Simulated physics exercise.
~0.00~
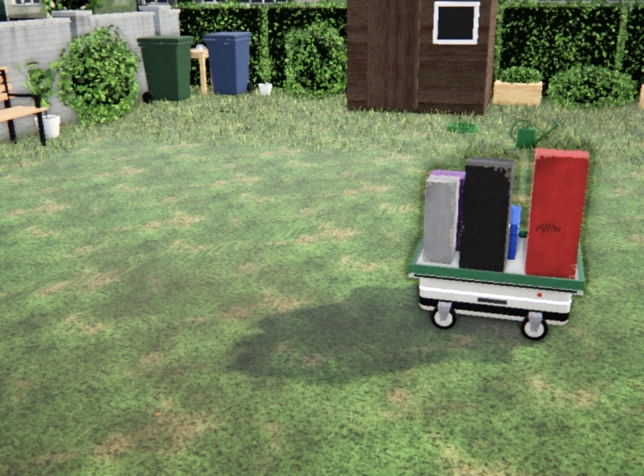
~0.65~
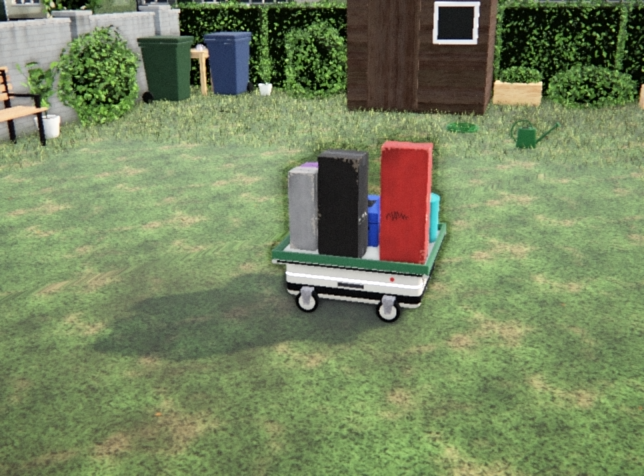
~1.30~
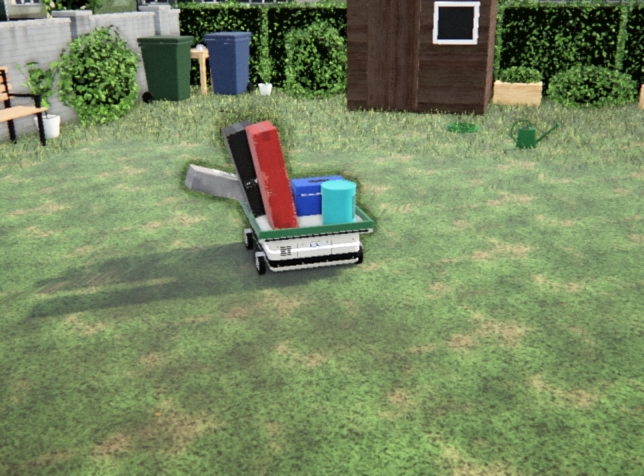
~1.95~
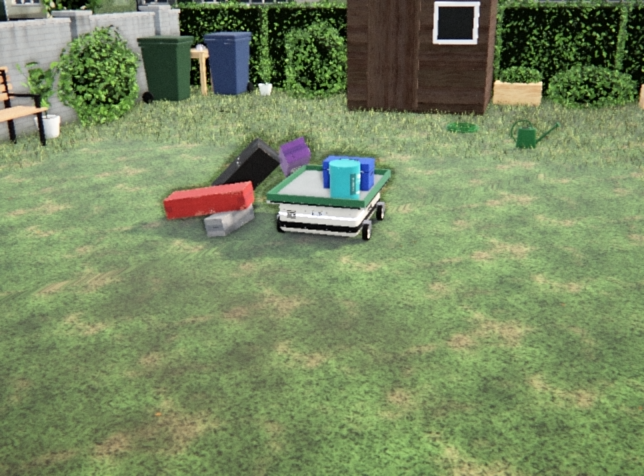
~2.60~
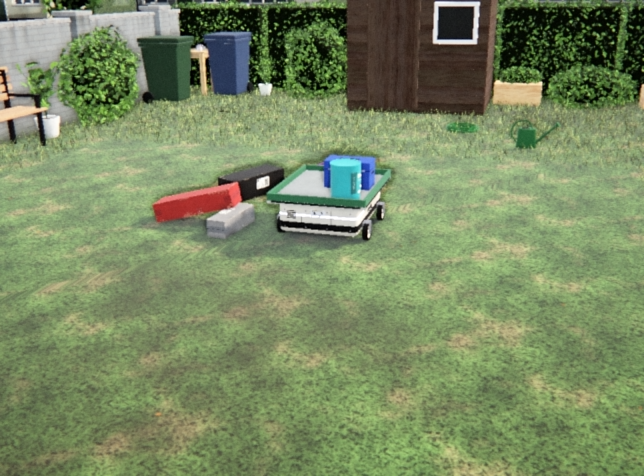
Robot cart swinging left across a lawn and turning, spilling its tall boxes onto the grass, then stopping with turquoise pail aboard.
